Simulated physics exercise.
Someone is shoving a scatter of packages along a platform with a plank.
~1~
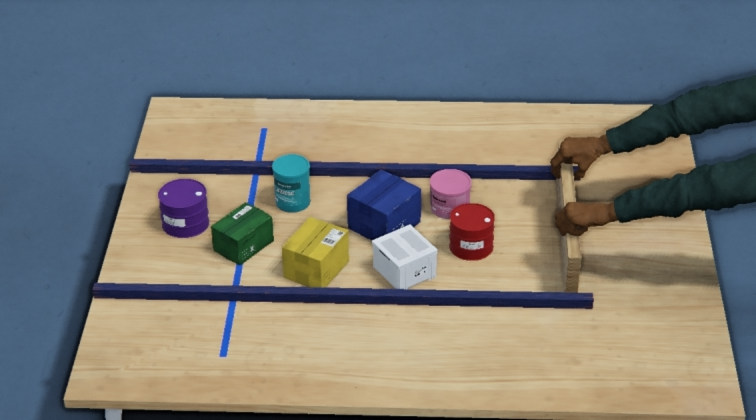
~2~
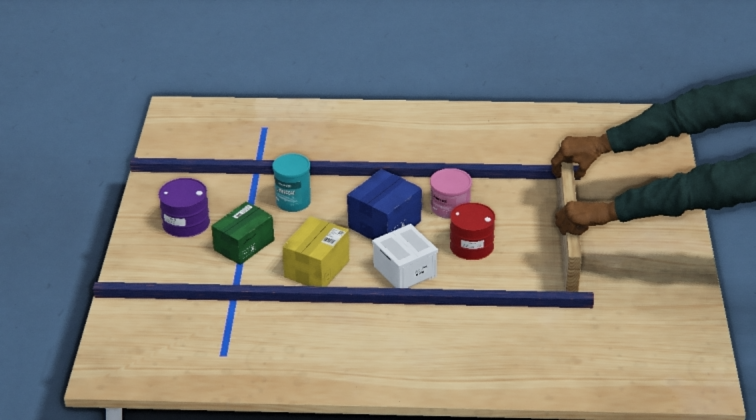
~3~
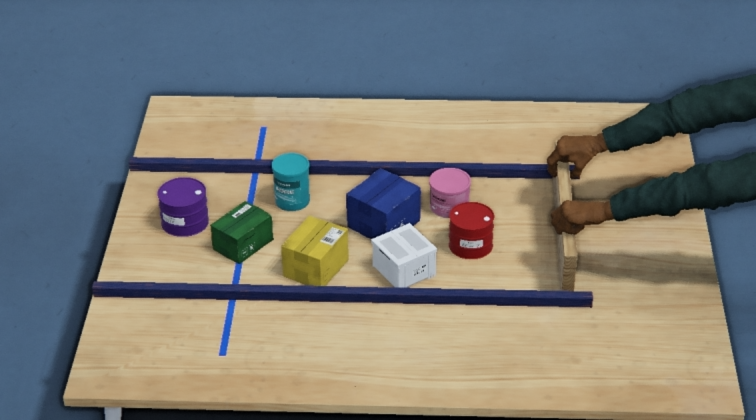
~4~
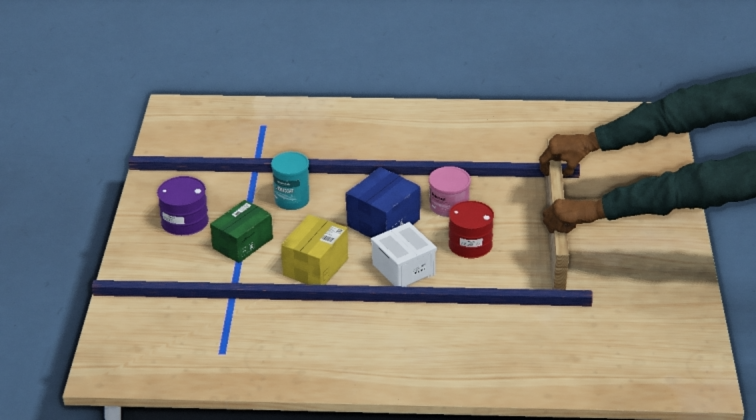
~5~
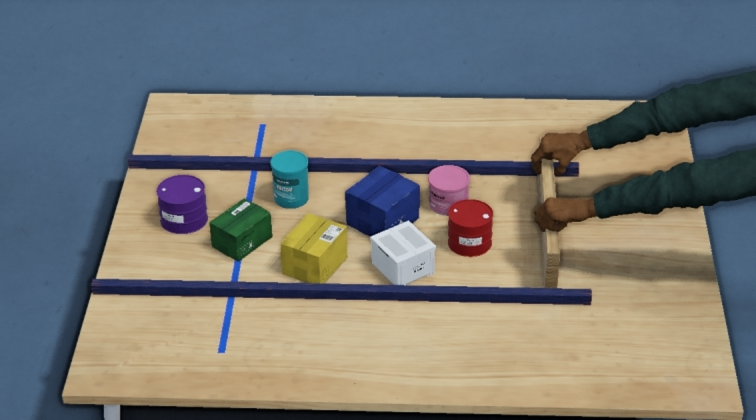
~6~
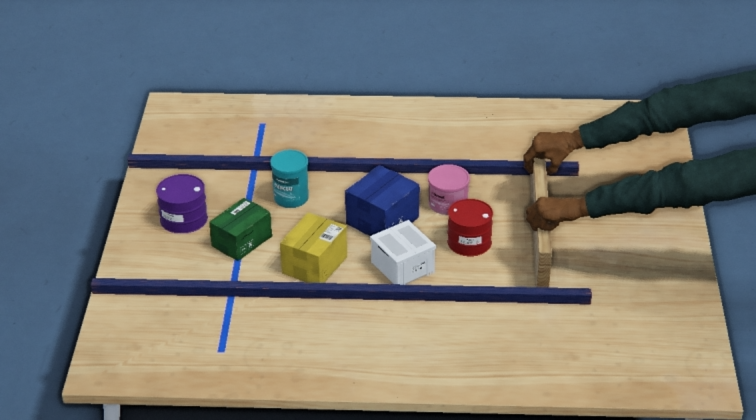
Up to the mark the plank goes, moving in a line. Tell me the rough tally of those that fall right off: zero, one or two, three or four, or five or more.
Tally: Zero.
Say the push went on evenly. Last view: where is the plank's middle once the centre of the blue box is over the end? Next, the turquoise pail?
The middle is at (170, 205) when it's the blue box, and at (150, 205) when it's the turquoise pail.
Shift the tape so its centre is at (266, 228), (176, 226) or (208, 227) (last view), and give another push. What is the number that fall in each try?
Tallies in the order asked: 0, 3, 1.
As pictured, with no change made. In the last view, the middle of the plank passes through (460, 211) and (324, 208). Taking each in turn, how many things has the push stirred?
First 2, then 7.
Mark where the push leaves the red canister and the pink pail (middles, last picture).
The red canister ends at (219, 227) and the pink pail at (229, 185).
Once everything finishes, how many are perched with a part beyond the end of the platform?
It would come to 1.
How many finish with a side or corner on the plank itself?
Count: 3.
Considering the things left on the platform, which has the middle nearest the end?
The one is the purple canister.
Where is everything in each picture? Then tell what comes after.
In the first frame, purple canister (184, 208); green parcel (243, 234); turquoise pail (292, 184); plank (568, 217); tape (245, 232).
In the second frame, green parcel (243, 233); yellow box (316, 253).
In the third frame, turquoise pail (292, 182); red canister (471, 230).
In the fourth frame, purple canister (183, 206); white tote (404, 256).
In the fifth frame, green parcel (241, 230); pink pail (449, 191).
In the sixth frame, purple canister (182, 204); green parcel (241, 229); turquoise pail (290, 179); plank (540, 212); tape (244, 227).
Soon after, none off yet; purple canister at rest near (182, 204); green parcel at rest near (241, 229); turquoise pail at rest near (290, 179).
Then, none off yet; purple canister moving near (179, 202); green parcel moved about its own width near (201, 226); turquoise pail moved about its own width near (255, 165).
At rest, the number that fall off is zero.
